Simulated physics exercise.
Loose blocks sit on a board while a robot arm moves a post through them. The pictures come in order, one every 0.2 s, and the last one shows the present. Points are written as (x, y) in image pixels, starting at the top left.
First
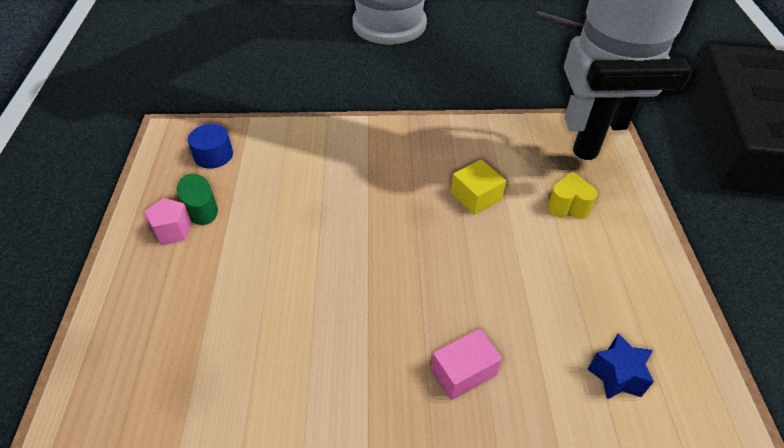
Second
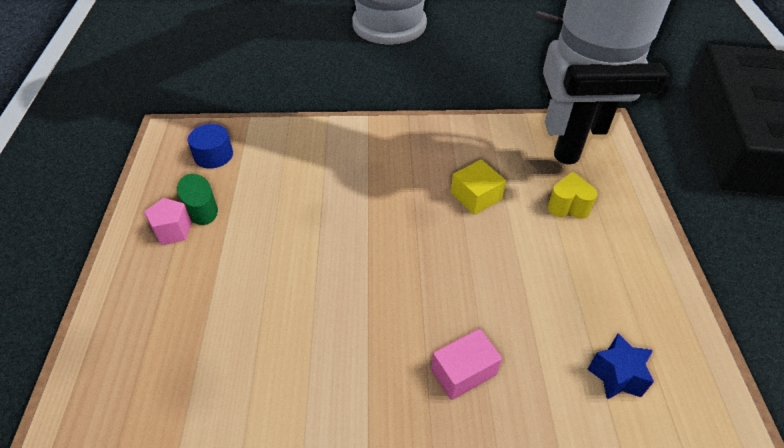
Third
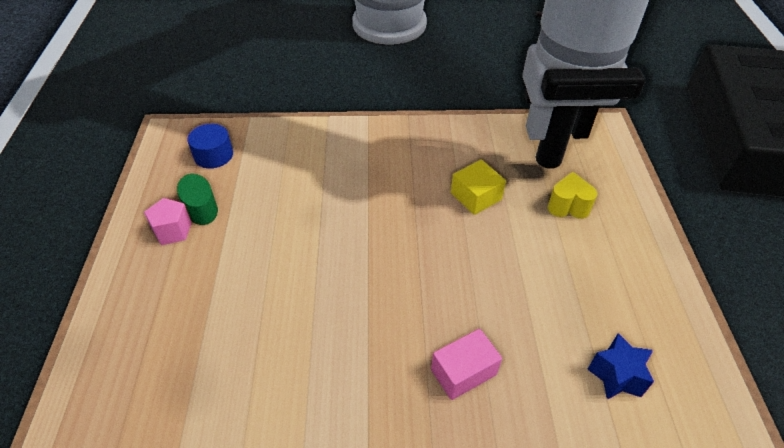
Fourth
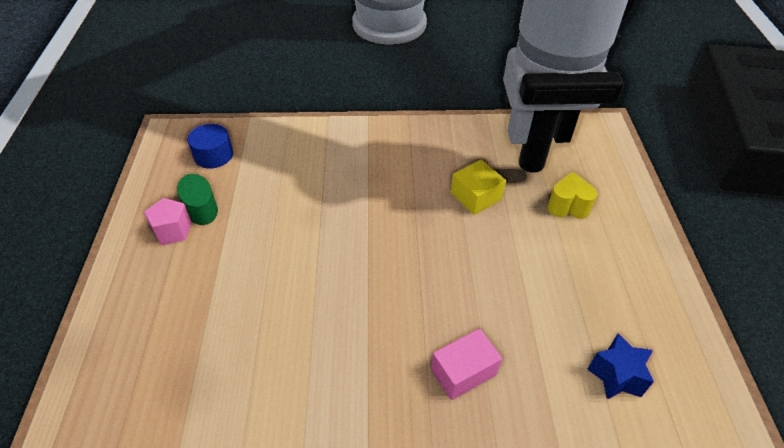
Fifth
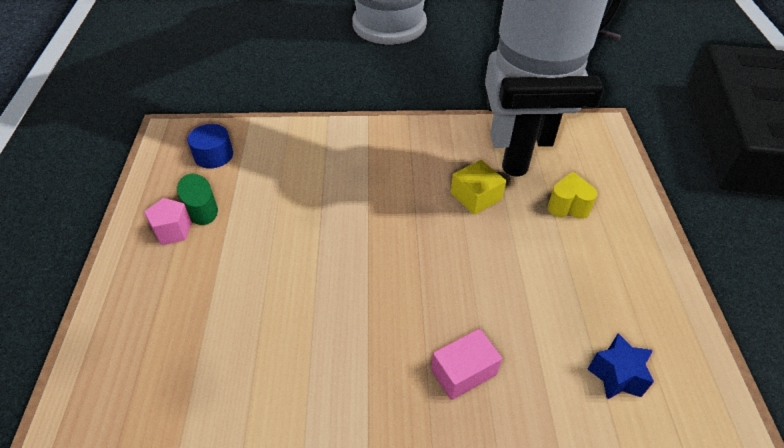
A grey robot arm with a black post reaches over the far edge of a light wooden board, seen from above at a fixed angle. Yellow four-sided and heart blocks sit near it, blue, green and pink blocks at left, a pink block and blue star nearer. The arm slides the post steadily left and slightly nearer, beside the yellow four-sided block, while every block stays still.
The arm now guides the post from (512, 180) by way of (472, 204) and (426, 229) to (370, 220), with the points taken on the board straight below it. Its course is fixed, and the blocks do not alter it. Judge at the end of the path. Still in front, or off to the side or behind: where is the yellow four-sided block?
The post still drives it.
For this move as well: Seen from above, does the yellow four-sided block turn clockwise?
That would be a yes.
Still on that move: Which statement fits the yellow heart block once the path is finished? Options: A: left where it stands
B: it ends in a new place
My pick is A.
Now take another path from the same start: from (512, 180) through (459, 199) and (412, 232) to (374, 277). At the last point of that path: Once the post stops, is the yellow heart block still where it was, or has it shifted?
Here the yellow heart block stays on its spot.
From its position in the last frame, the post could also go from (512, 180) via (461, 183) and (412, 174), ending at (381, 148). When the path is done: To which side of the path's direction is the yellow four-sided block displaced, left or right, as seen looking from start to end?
So, looking from the first point of the path to the last, the yellow four-sided block moves leftwards.
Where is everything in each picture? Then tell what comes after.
The first frame shows post tip (585, 153); block tops, yellow four-sided block (480, 177); yellow heart block (575, 188).
The second frame shows post (566, 157); blocks unchanged.
The third frame shows post (548, 161); blocks unchanged.
The fourth frame shows post (531, 165); blocks unchanged.
The fifth frame shows post (515, 169); yellow four-sided block (480, 177); yellow heart block (575, 188).
What follows on the original path. One third of the way, post (473, 194); yellow four-sided block (442, 191), turned 25° clockwise.
Two thirds of the way, post (427, 218); yellow four-sided block (392, 202), turned 65° clockwise.
At the end, post (370, 209); yellow four-sided block (336, 195), turned 60° clockwise; yellow heart block in place.
